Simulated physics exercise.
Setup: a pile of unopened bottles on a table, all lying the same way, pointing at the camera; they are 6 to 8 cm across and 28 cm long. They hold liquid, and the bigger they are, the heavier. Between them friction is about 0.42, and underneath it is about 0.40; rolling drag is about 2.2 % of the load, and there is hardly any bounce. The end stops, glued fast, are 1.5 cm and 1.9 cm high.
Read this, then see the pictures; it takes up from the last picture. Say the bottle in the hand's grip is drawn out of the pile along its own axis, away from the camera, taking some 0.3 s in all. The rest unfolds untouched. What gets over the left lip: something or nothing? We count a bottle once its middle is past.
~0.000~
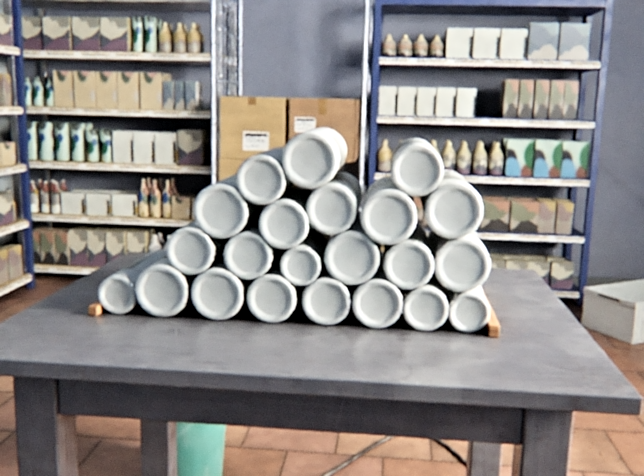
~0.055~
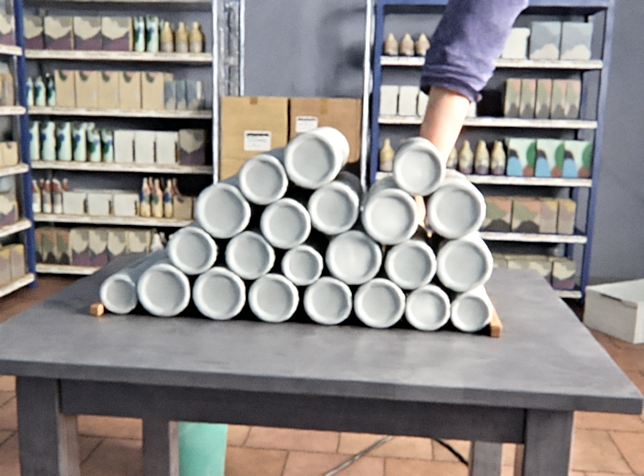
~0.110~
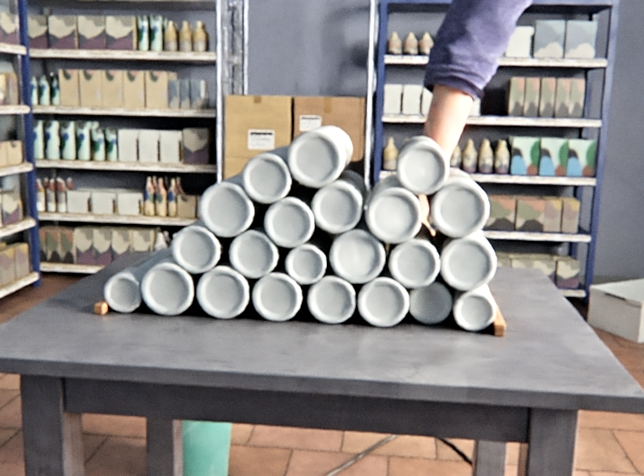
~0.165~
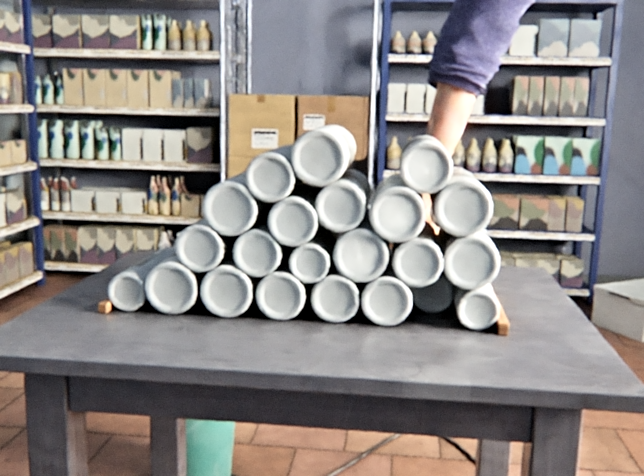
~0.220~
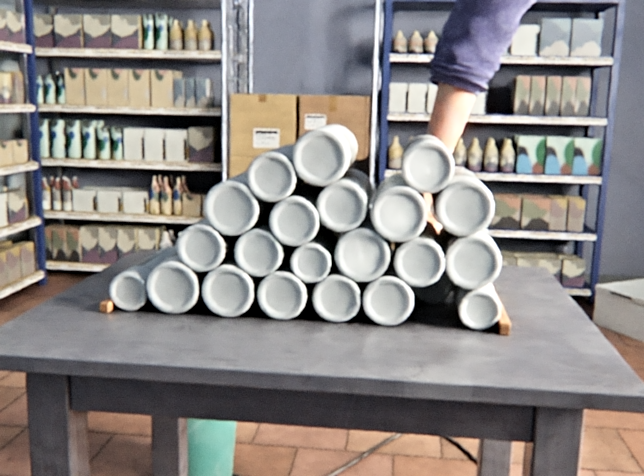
Nothing gets over the left lip.
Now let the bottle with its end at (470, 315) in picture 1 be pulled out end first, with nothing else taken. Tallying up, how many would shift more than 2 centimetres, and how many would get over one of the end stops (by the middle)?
In that case, shifted 15 and out 3.
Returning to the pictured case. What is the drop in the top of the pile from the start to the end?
Roughly 1 cm.
After 0.61 s, 0 now displaced over 2 cm; not one over the end stops; the one last seen at (473, 263) 0.6 cm right.
After 0.99 s, 5 now displaced over 2 cm; 2 over the right lip; the one last seen at (473, 263) 11 cm right and 6 cm down.
After 1.50 s, 5 now displaced over 2 cm; 3 over the right lip; the one last seen at (473, 263) fallen off to the right.
At rest by 1.8 s, 5 moved over 2 cm; 3 over the right lip; the one last seen at (473, 263) fallen off to the right; top of the pile 28 cm high, from 29 cm.
